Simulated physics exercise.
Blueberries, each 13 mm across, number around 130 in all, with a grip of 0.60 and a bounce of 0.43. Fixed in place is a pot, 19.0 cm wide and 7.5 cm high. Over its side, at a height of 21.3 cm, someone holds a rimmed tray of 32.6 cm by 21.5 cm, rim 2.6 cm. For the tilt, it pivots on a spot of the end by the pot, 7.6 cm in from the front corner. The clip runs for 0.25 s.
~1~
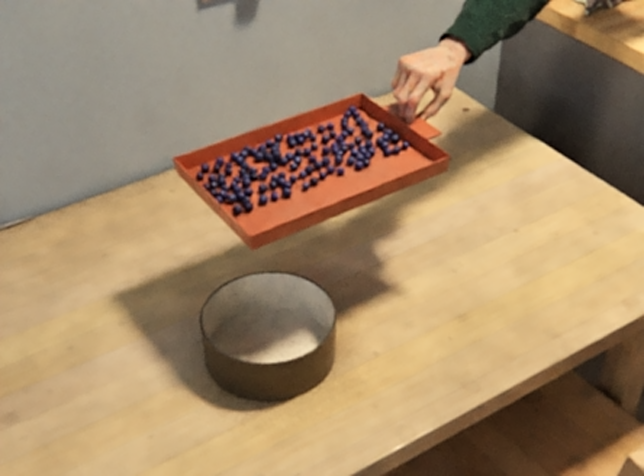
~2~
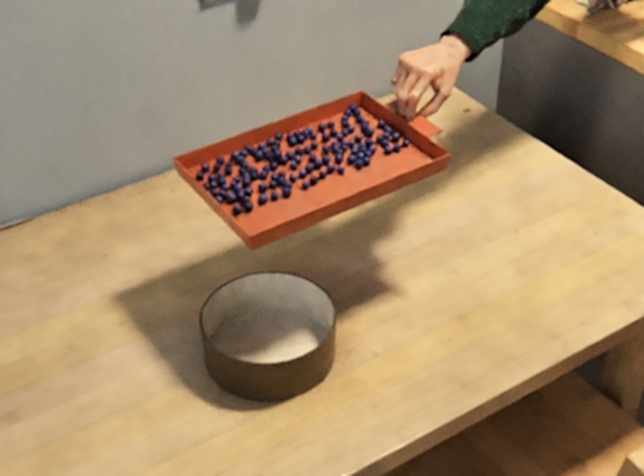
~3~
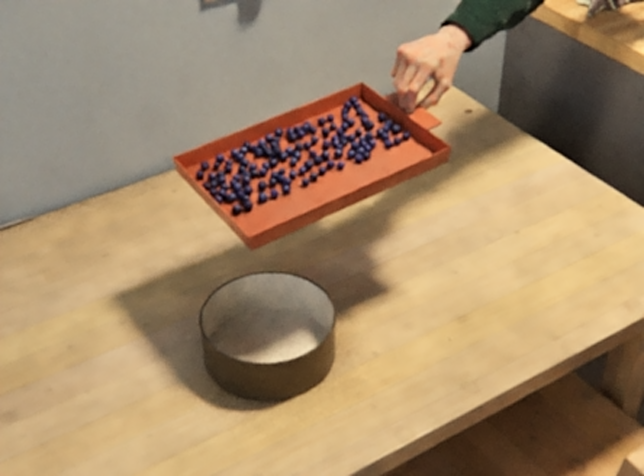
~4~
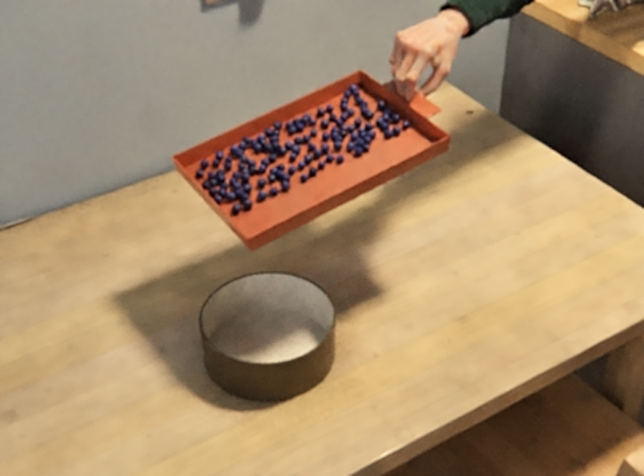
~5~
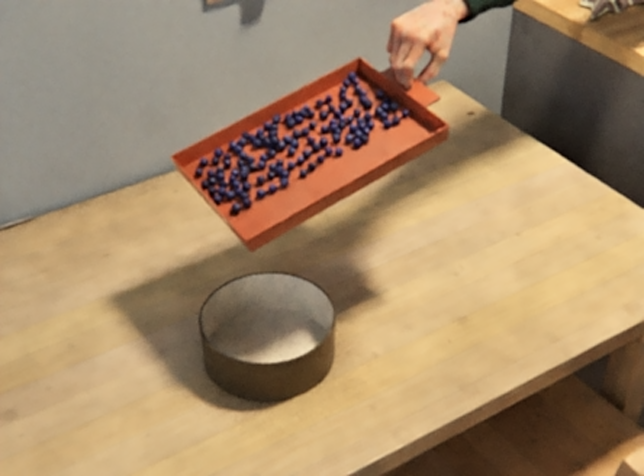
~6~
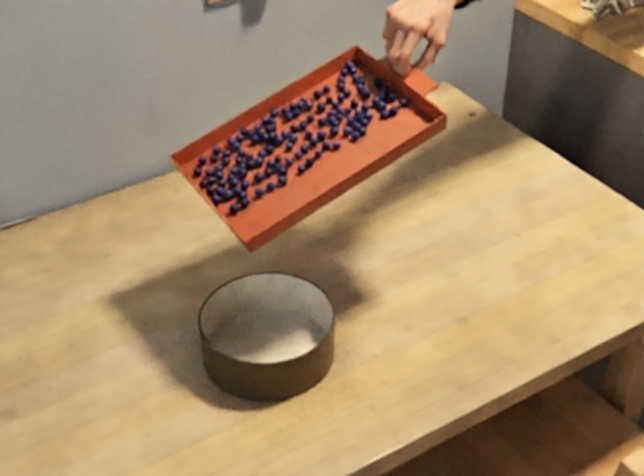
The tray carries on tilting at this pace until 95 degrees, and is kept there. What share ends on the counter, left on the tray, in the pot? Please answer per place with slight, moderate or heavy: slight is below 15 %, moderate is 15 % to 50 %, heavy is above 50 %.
Per place: Counter heavy, tray slight, pot moderate.
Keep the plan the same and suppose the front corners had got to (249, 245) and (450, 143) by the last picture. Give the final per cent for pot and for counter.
Per cent by place - pot 85, counter 10.
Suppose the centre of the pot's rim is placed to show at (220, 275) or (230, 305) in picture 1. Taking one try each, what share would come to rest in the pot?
I'd say close to 20 percent for the first spot and 65 percent for the second.
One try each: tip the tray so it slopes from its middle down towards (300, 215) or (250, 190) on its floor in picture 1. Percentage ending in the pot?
About 90 per cent on the first try and 0 per cent on the second.
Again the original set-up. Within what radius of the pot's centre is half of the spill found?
About 18 cm from the centre.
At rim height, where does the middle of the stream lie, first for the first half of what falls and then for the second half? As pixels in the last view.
Early half: About (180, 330); late half: (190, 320).
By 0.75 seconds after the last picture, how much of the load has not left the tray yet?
I'd say close to 90 per cent.
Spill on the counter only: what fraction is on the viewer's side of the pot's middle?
Some 20 per cent.
Then, 0.45 s after the last picture, tilt 54 degrees; the tray holds 100 %, the pot 0 %.
Then, 0.75 s after the last picture, tilt 79 degrees; the tray holds 90 %, the pot 0 %.
Then, 1.15 s after the last picture, tilt 95 degrees; the tray holds 40 %, the pot 5 %.
In the end, counter 65 %, tray 0 %, pot 35 %.
